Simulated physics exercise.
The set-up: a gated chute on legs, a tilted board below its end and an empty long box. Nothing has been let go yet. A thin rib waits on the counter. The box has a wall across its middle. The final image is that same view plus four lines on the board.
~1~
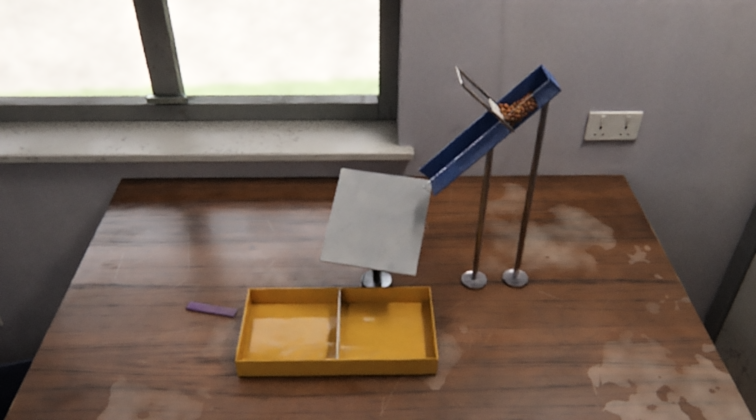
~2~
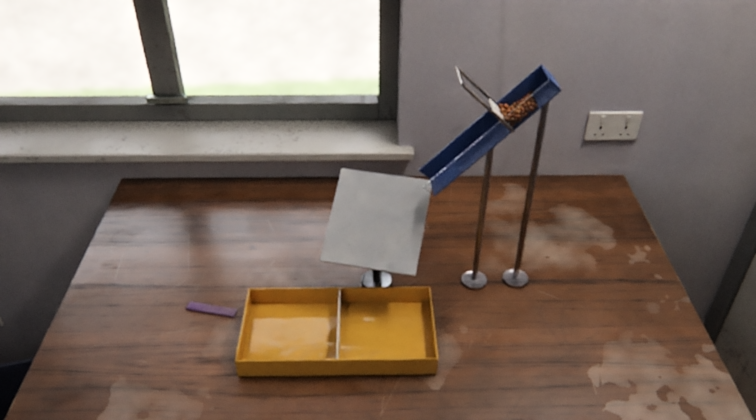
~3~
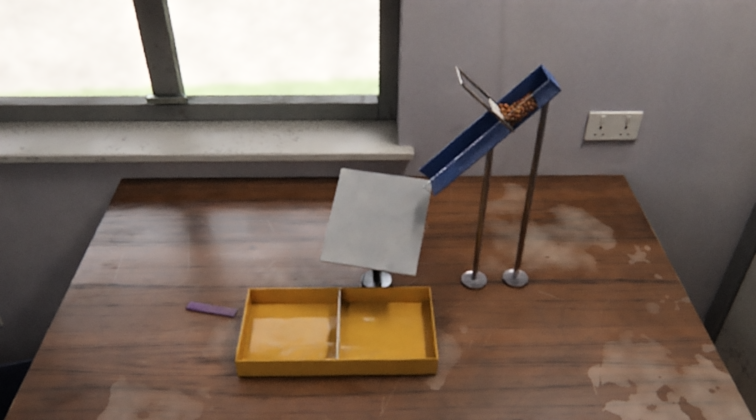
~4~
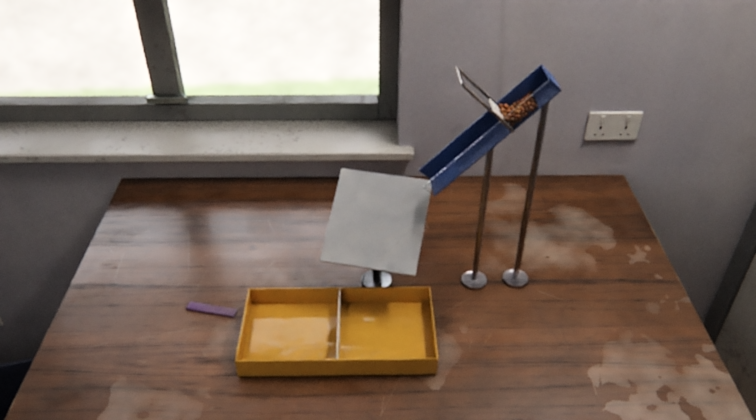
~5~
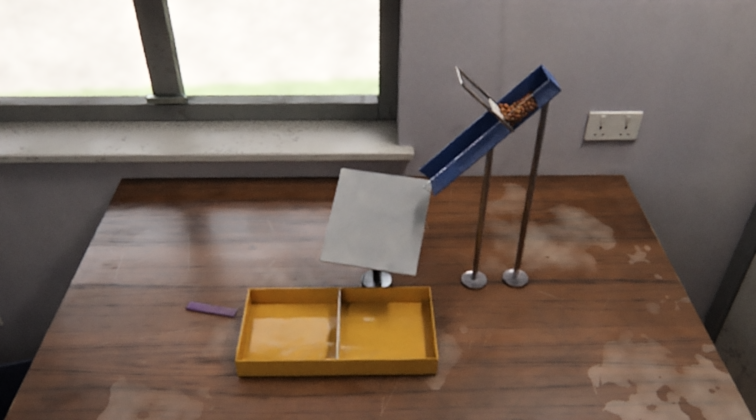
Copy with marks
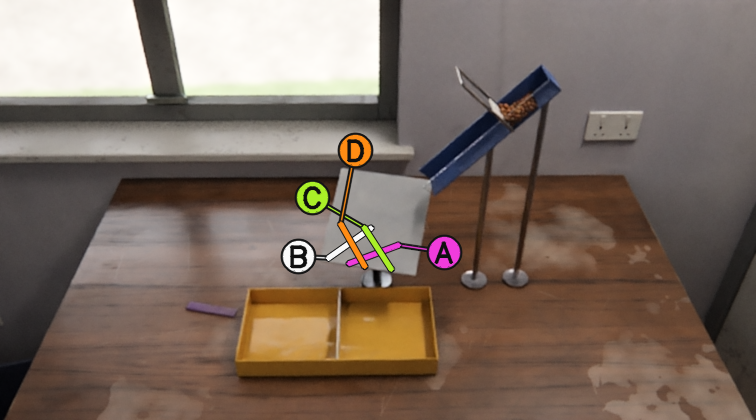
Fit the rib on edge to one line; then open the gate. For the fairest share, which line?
B works best here.
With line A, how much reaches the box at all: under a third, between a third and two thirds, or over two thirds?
It is over two thirds.
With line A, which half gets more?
Left.
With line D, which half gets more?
Right.
On the marked copy, line A from (398, 245) to (349, 263); line B from (371, 228) to (328, 258); line C from (364, 227) to (391, 269); line D from (340, 224) to (364, 266).
Choosing A, of what is caught, all but a few in the left half, only a few in the right.
Choosing B, of what is caught, close to half in the left half, close to half in the right.
Choosing C, of what is caught, a small share in the left half, all but a few in the right.
Choosing D, of what is caught, a small share in the left half, all but a few in the right.
